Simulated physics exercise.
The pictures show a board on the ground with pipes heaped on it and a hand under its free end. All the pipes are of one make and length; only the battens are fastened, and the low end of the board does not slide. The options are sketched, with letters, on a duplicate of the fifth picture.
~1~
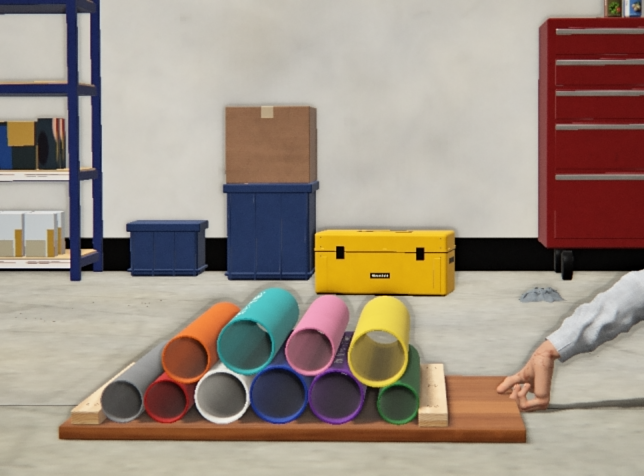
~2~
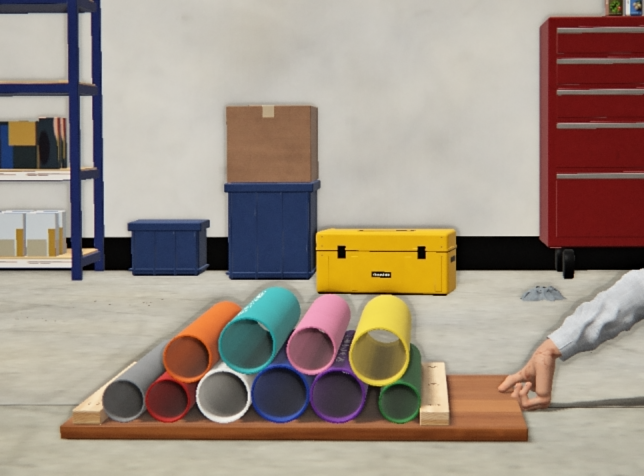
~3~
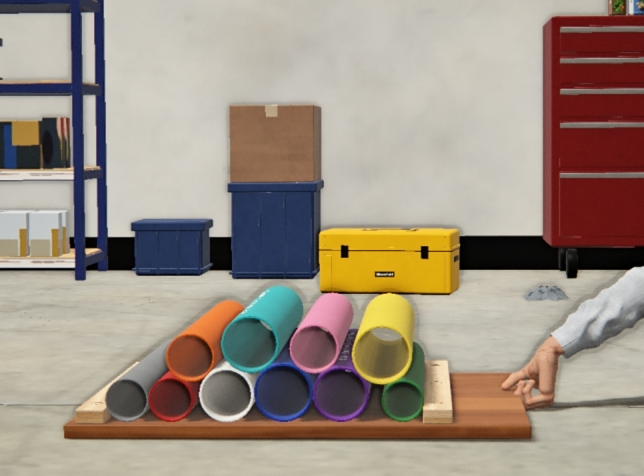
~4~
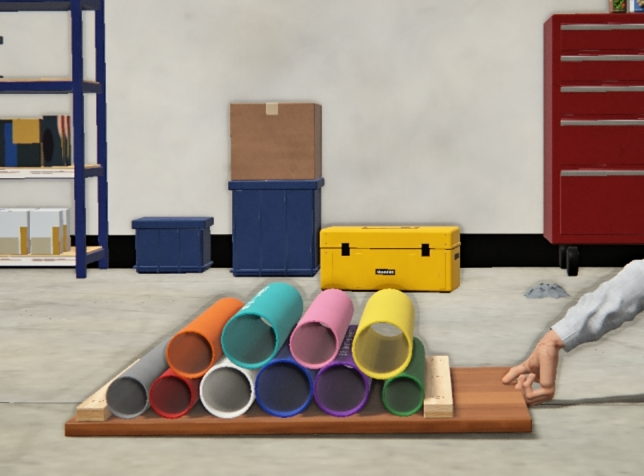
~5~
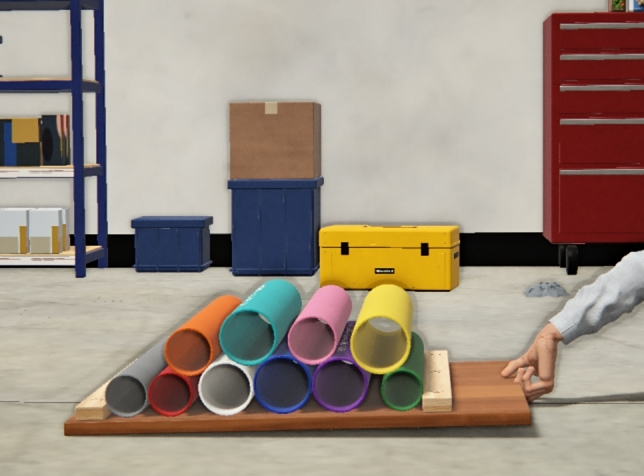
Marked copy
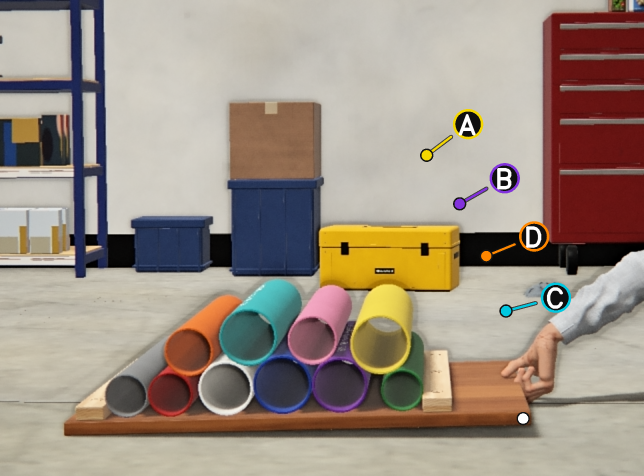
A hand stayed at the right end of a wooden board holding a two-layer stack of colourful pipes between battens, and nothing visibly moved apart from a slight shift of the whole view.
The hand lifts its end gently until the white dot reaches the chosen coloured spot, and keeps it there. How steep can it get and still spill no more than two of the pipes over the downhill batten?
Up to B.
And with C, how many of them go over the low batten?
With C, none.
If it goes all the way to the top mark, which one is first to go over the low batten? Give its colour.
First is the orange one.
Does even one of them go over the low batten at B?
At B: Yes.
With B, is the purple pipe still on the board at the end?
The purple pipe: Yes.
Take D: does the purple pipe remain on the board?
Yes.
On the marked copy, A at (427, 155); B at (460, 204); C at (506, 311); D at (486, 256); the white dot at (523, 419).
With B. Early on, board at 17°.
Further on, board at 29°.
At the end, board at 29°, two over the low batten (turquoise, orange).
As for the rest, A ten over the low batten; C none over the low batten; D one over the low batten (orange).
